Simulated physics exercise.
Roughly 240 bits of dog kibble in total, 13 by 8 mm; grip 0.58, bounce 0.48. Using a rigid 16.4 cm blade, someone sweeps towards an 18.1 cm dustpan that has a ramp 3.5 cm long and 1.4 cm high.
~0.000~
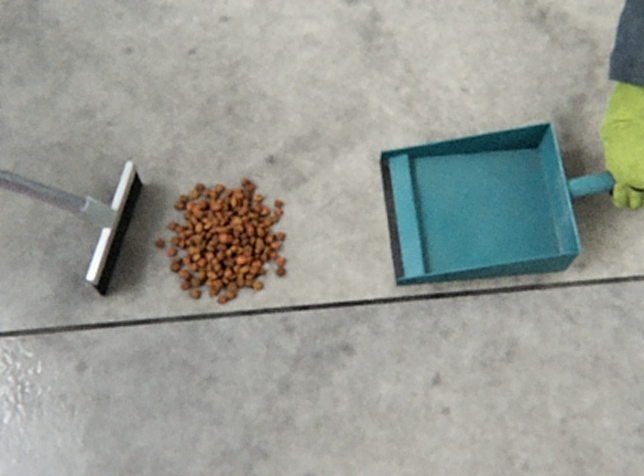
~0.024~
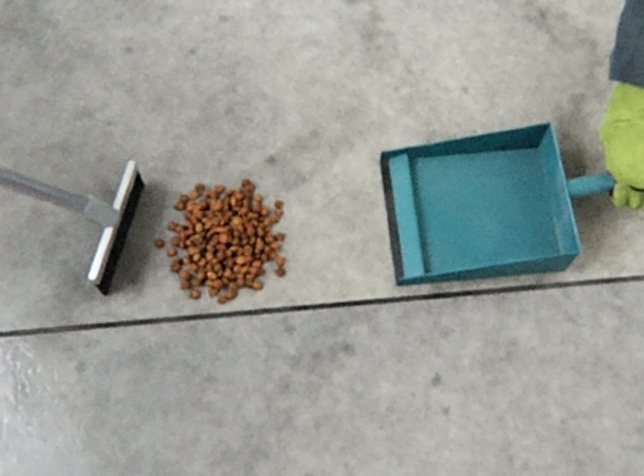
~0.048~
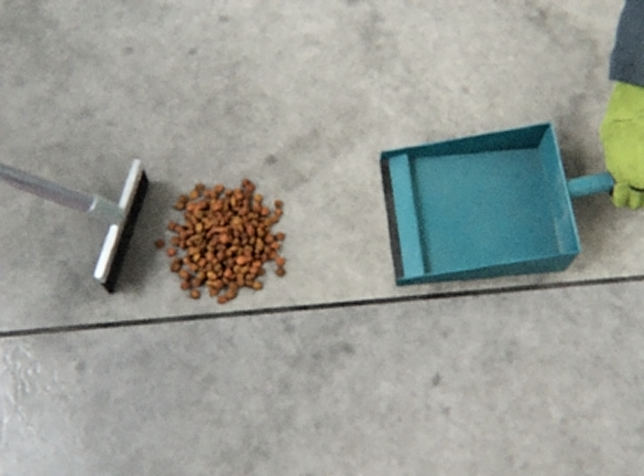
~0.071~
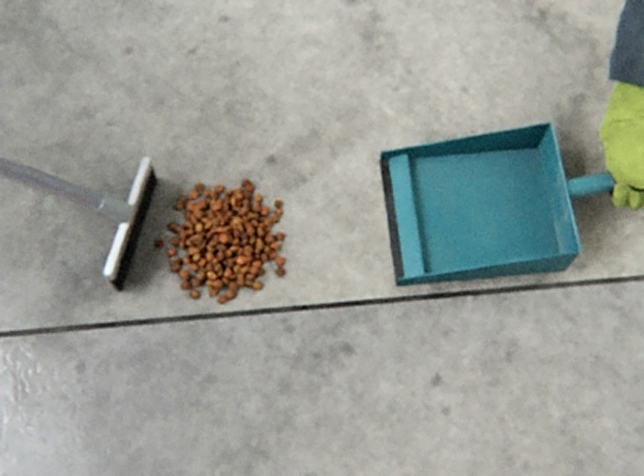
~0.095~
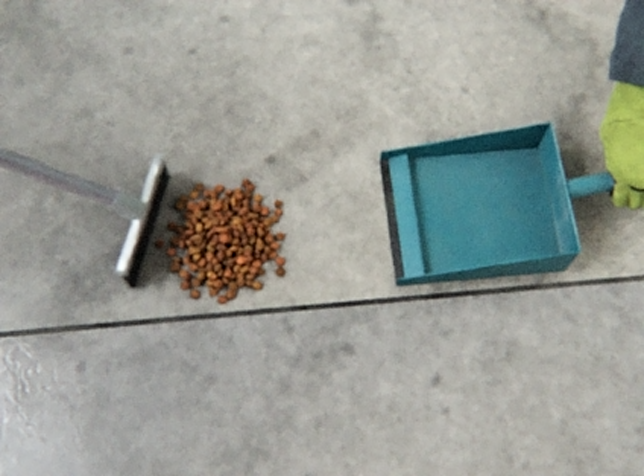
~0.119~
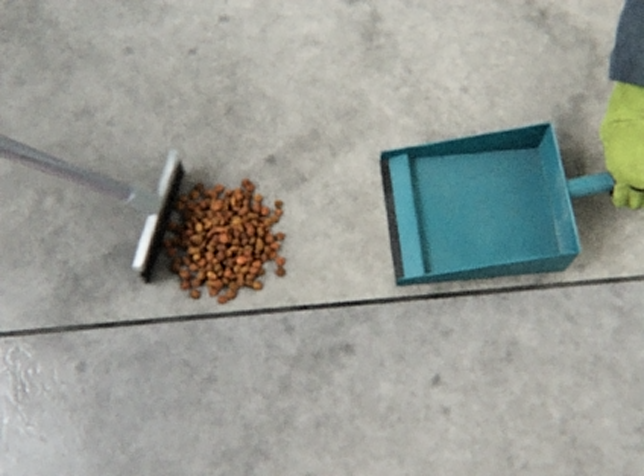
In the video, a rigid blade on a pole moves right across a gray floor until it meets the left edge of a pile of brown kibble, while a green-gloved hand holds a teal dustpan still on the right.
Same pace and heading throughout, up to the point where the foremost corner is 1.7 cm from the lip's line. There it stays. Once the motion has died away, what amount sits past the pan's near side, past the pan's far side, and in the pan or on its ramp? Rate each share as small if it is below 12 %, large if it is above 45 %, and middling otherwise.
Near side: Small, far side: Small, pan: Small.
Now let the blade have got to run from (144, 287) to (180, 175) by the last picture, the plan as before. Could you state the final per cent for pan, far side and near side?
The pan gets 25, the far side 5 and the near side 35.
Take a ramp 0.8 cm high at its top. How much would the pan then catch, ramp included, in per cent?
That change would give about 10 per cent.
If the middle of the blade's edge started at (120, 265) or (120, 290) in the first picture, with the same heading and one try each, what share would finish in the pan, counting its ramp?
Estimates: 15 percent and 20 percent.
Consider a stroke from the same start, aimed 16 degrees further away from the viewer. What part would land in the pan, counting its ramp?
It would be near 0 per cent.
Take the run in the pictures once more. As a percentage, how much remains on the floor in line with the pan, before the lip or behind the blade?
Roughly 80 in a hundred.
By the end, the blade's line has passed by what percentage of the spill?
Some 40 percent of it.
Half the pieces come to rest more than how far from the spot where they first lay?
16 cm or so.
Then, at 0.28 s, middle of the blade 16 cm from the lip; 0 % over the lip, far side 0 %, near side 5 %.
After 0.39 s, middle of the blade 7 cm from the lip; 0 % over the lip, far side 5 %, near side 5 %.
After 0.62 s, middle of the blade 4 cm from the lip; 5 % over the lip, far side 5 %, near side 10 %.
At rest (1.1 s), near side 5 %, far side 5 %, pan 5 %, in front of the lip or behind the blade 80 %.
